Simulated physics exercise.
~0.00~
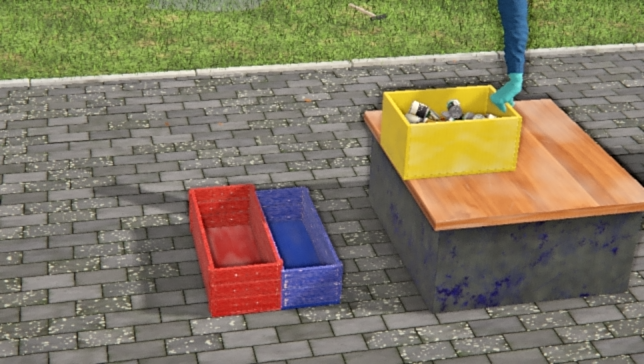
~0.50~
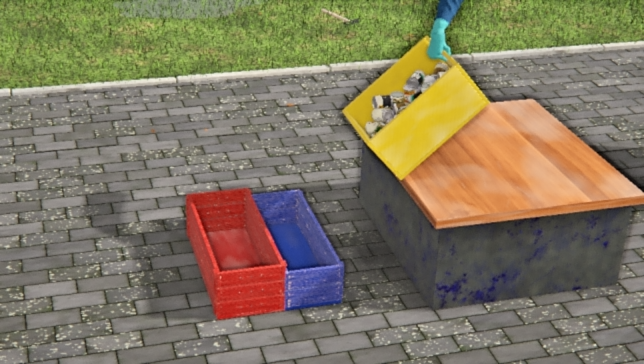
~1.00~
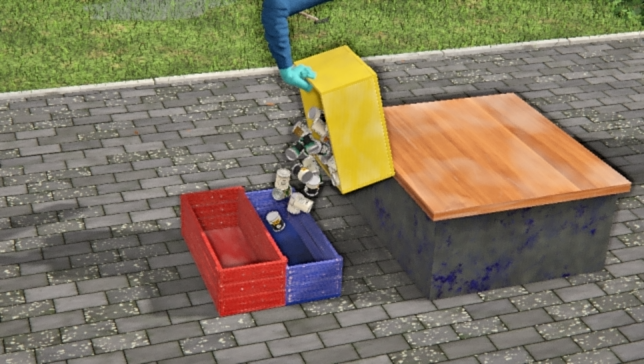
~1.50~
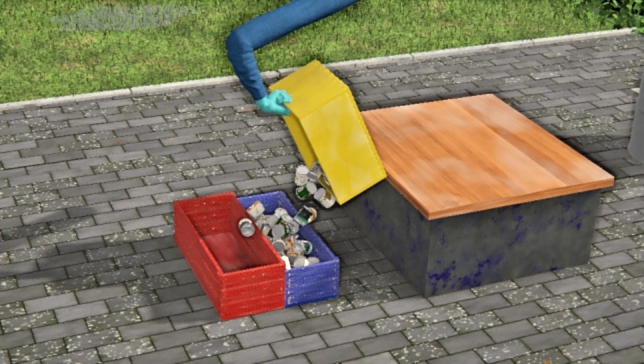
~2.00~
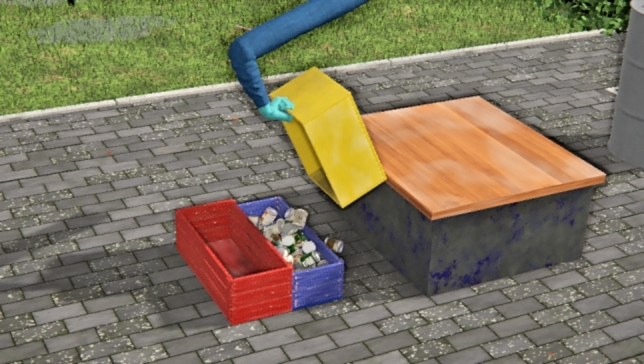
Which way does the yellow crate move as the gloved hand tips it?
The yellow crate moves to the left, from the top of the bench toward the tubs.
On a grey paved path beside a strip of grass, a yellow crate of small tins sits on a wooden-topped bench, with a blue tub and a red tub standing empty on the ground to the left. A gloved hand at the end of a blue sleeve lifts and tilts the crate toward the tubs. The crate swings past the bench's edge and tips steeply, and tins tumble out toward the blue tub. More pour down, filling it, while a few land in the red tub. By the end, the crate is held tipped and most tins lie heaped in the blue tub.
